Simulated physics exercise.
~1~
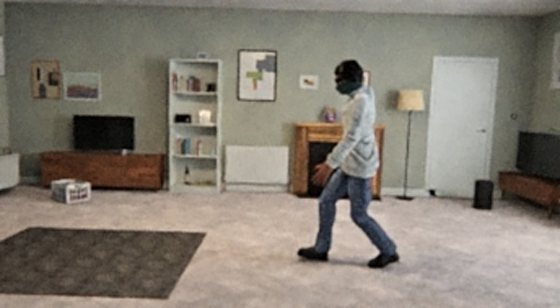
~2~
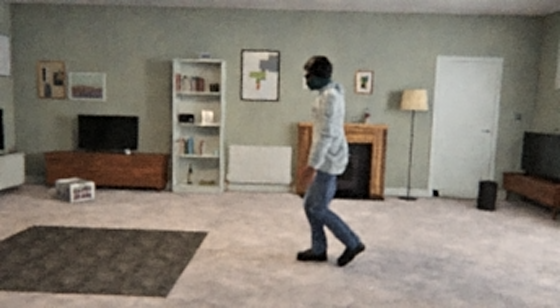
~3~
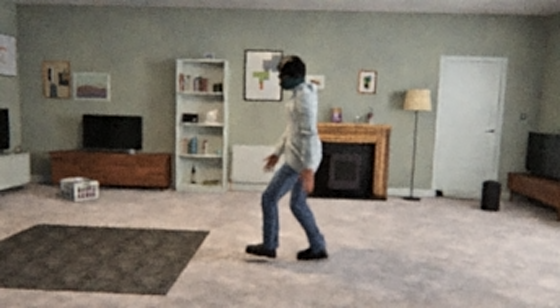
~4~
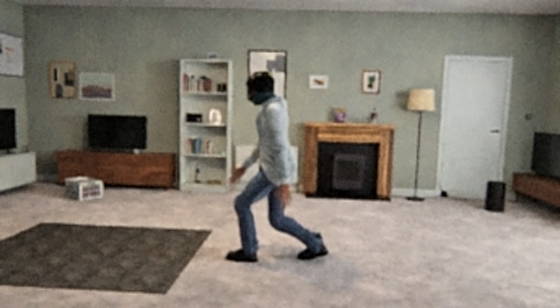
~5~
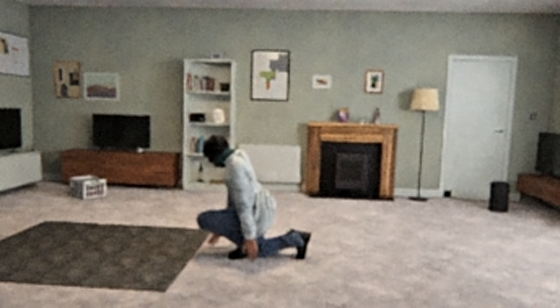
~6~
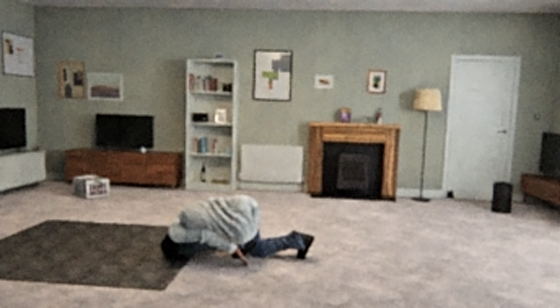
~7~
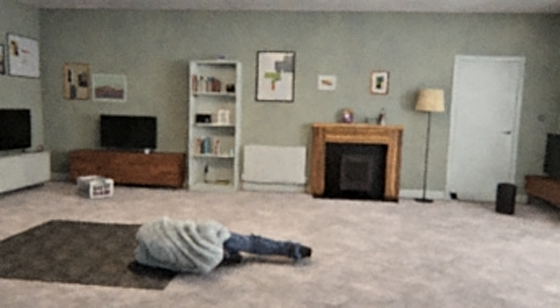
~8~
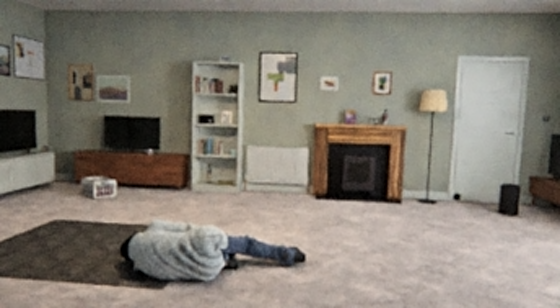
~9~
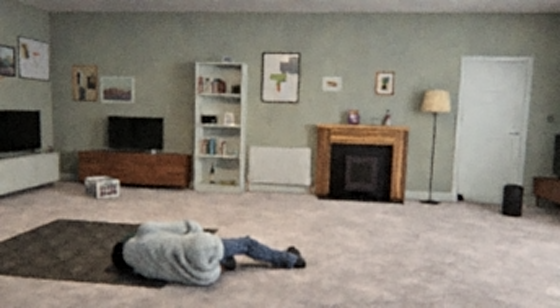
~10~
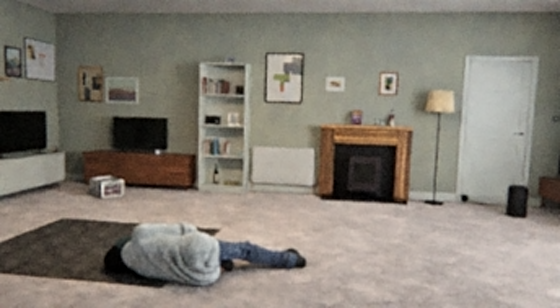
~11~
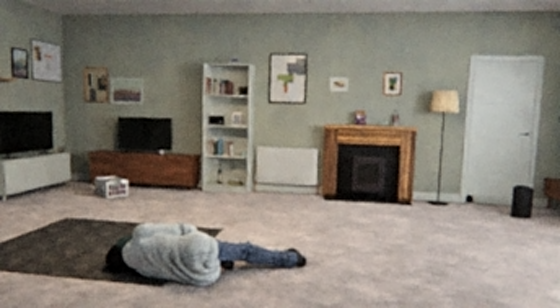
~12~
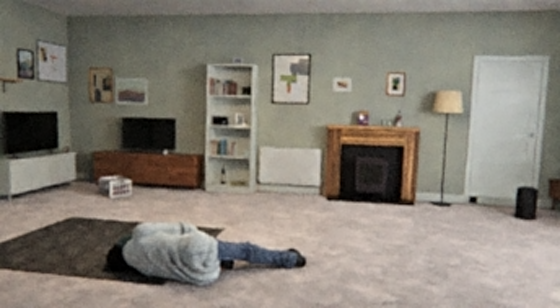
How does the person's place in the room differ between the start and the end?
At the start the person is upright in front of the fireplace, right of the dark mat. By the end the person is farther left and down on the floor, with head and chest over the mat.
